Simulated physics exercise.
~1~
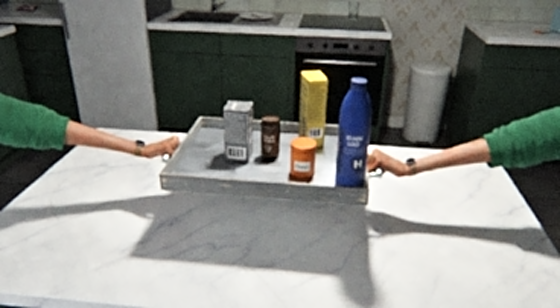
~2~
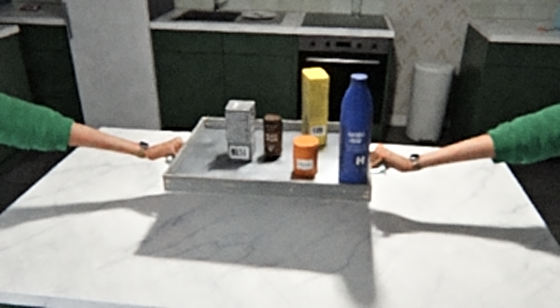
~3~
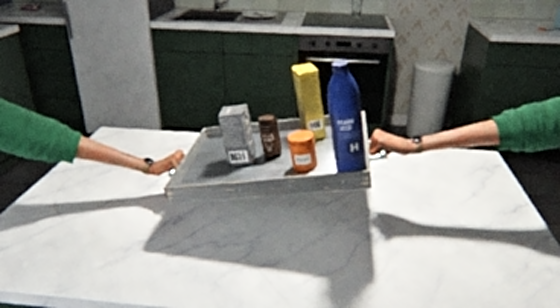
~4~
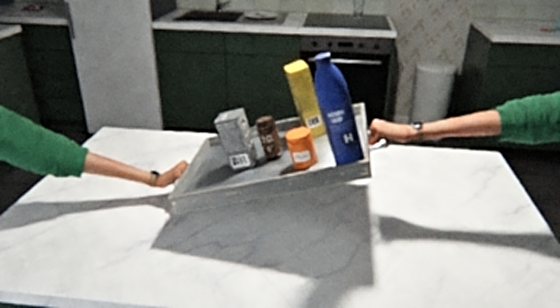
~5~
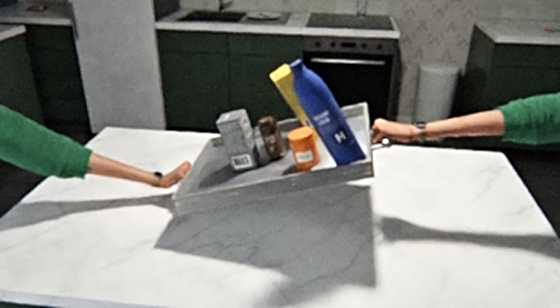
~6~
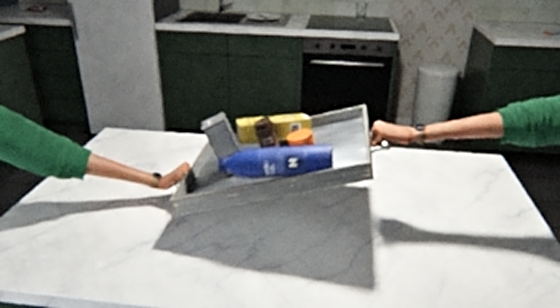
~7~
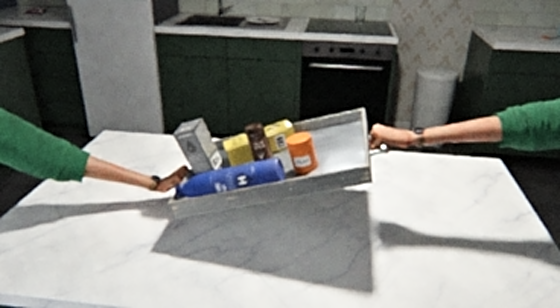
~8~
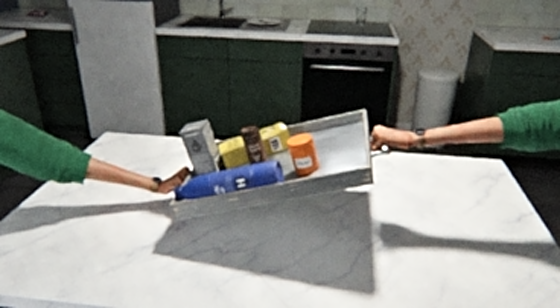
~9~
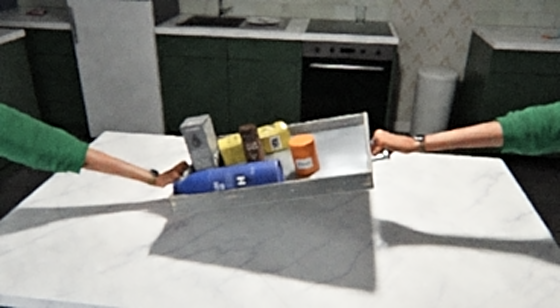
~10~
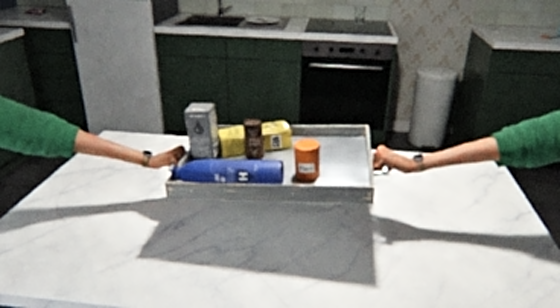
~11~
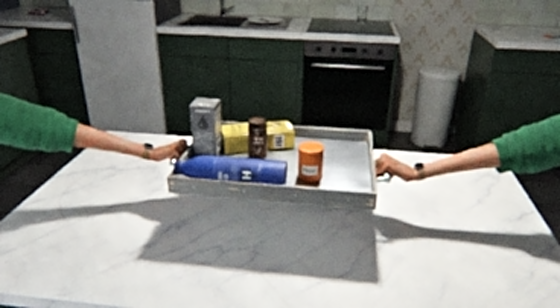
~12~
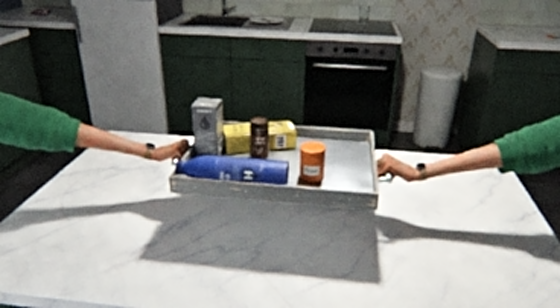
A hand-held tray tips left, toppling the blue bottle and yellow carton, then levels again.
